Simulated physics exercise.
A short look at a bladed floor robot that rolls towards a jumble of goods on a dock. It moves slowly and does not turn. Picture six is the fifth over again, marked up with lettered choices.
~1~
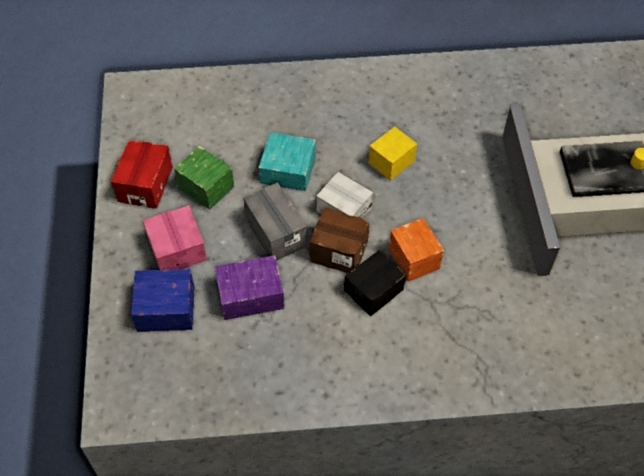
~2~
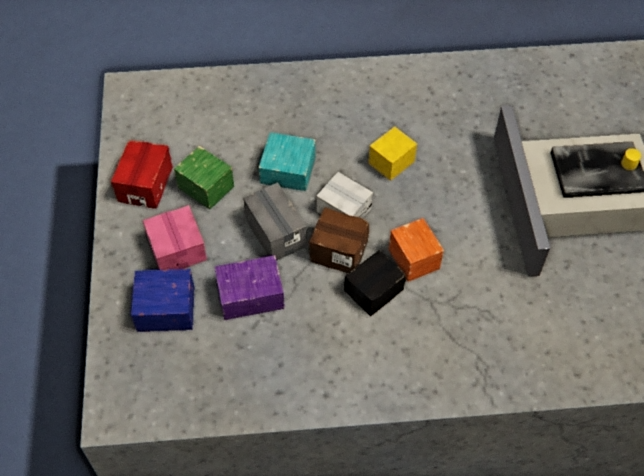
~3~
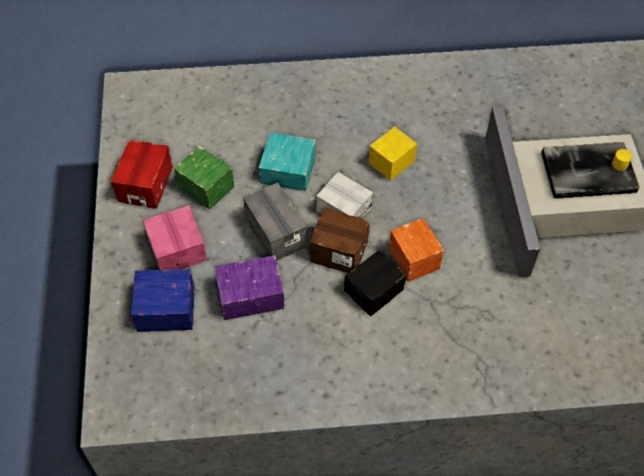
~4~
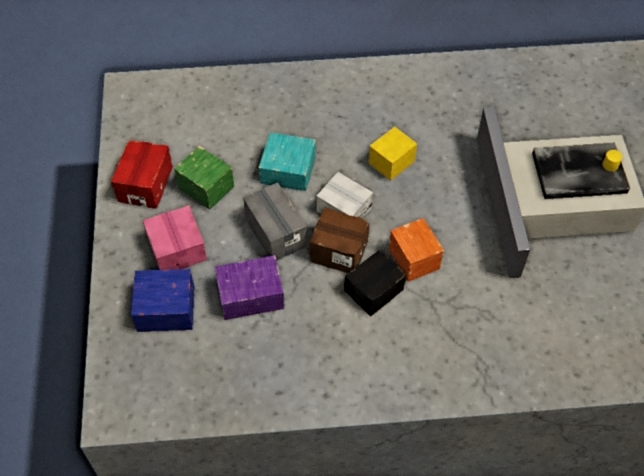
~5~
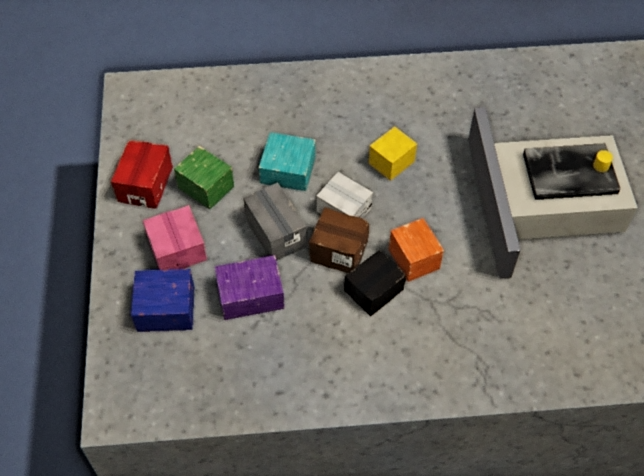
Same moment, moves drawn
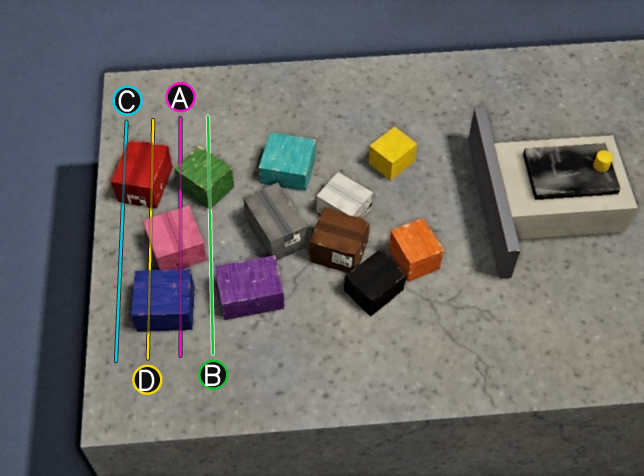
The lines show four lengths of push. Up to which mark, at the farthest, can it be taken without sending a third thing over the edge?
No farther than B.
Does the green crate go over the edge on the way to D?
By then, yes.
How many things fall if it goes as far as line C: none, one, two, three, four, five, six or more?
Six or more.
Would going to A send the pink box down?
Yes.
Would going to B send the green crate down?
No.
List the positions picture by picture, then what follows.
The first frame shows turquoise crate (288, 162); blue crate (164, 300); green crate (205, 178).
The second frame shows robot (593, 169); black parcel (376, 283).
The third frame shows robot (583, 169); pink box (175, 240).
The fourth frame shows robot (574, 170); white parcel (345, 202).
The fifth frame shows robot (565, 171); yellow crate (393, 154); red parcel (143, 174); orange crate (415, 250).
On the marked copy, A at (181, 227); B at (210, 225); C at (122, 231); D at (151, 229).
With B. Early on, robot (464, 177); black parcel (358, 292); yellow crate (355, 155).
Further on, robot (362, 184); red parcel (126, 172); pink box (164, 240).
At the end, robot (281, 190); red parcel over the edge; pink box over the edge; two fallen.
As for the rest, A drops three; C drops seven; D drops seven.
